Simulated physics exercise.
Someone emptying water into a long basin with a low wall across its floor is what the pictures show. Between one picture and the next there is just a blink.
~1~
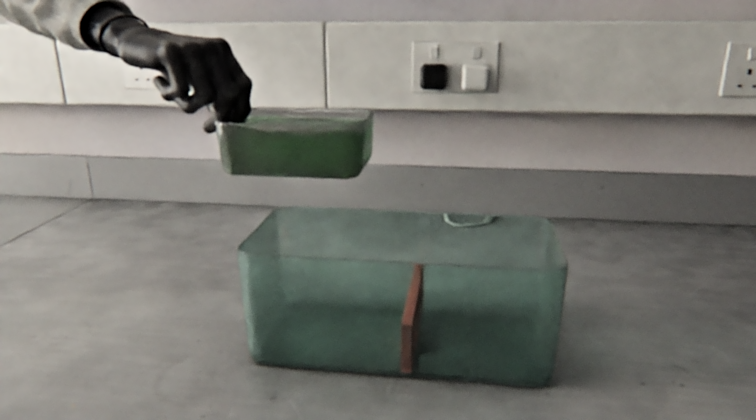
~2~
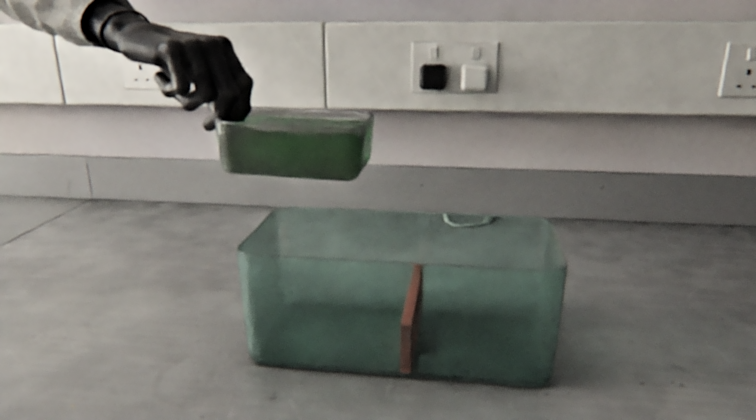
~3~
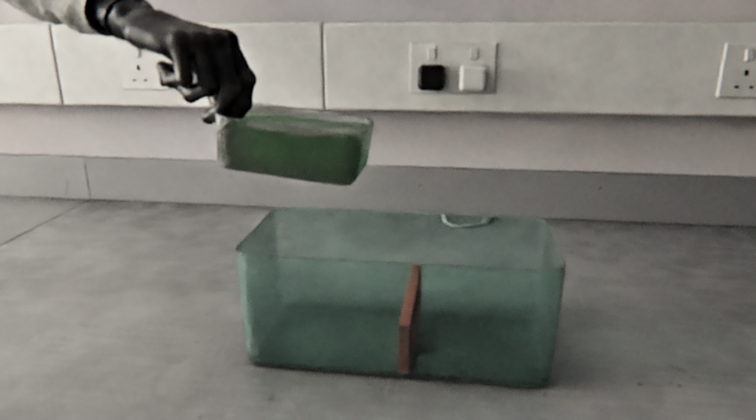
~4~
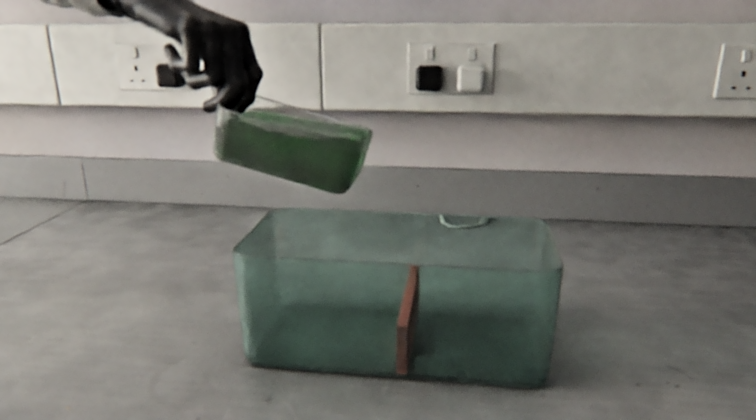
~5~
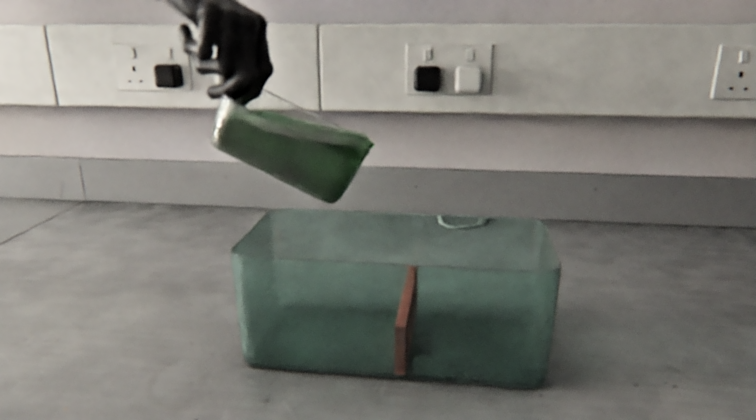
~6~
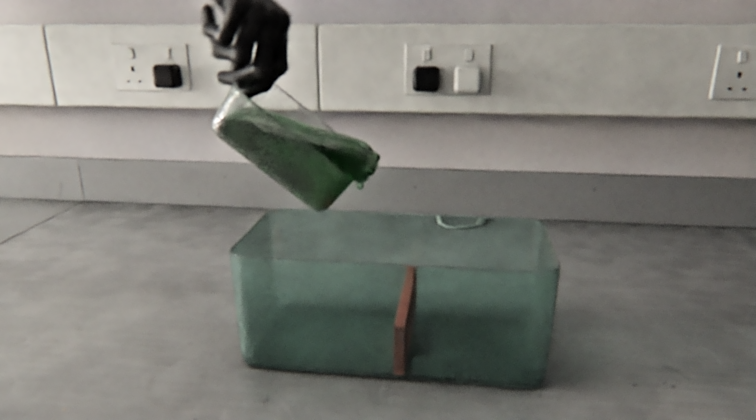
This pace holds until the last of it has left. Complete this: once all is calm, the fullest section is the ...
The fullest section is the left one.
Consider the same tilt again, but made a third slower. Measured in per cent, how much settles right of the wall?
I'd say roughly 55 in every hundred ends up there.
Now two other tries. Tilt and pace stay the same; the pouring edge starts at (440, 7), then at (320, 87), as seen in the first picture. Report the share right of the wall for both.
It would come to near 75 per cent, and then near 5 per cent.
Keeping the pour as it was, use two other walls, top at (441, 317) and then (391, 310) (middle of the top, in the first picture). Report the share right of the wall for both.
My guess is some 20 percent the first time and some 70 percent the second.
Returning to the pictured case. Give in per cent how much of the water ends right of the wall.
I'd put it at around 35 %.
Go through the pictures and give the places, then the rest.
In the first frame, tilt 0°; pouring edge (368, 120); surface from (234, 123) to (367, 126); the long basin's rim runs from (258, 229) to (559, 243); the wall's top is at (413, 294).
In the second frame, tilt 2°; pouring edge (368, 122); surface from (234, 122) to (367, 127).
In the third frame, tilt 7°; pouring edge (367, 129); surface from (234, 120) to (366, 130).
In the fourth frame, tilt 15°; pouring edge (367, 141); surface from (233, 117) to (367, 134).
In the fifth frame, tilt 25°; pouring edge (364, 154); surface from (231, 116) to (359, 144); 4 per cent is over the edge.
In the sixth frame, tilt 38°; pouring edge (360, 169); surface from (230, 112) to (345, 146); 11 per cent is over the edge.
A moment on, the tilt is 107° and 6 per cent is still to pour, 53 is left of the wall and 33 right of it.
Next, the tilt is 115° and 0 per cent is still to pour, 63 is left of the wall and 34 right of it.
Then the tilt is 115° and 0 per cent is still to pour, 63 is left of the wall and 34 right of it.
Later the tilt is 115° and 0 per cent is still to pour, 63 is left of the wall and 35 right of it.
Finally, 63 per cent lies left of the wall, 35 right of it and 2 outside.
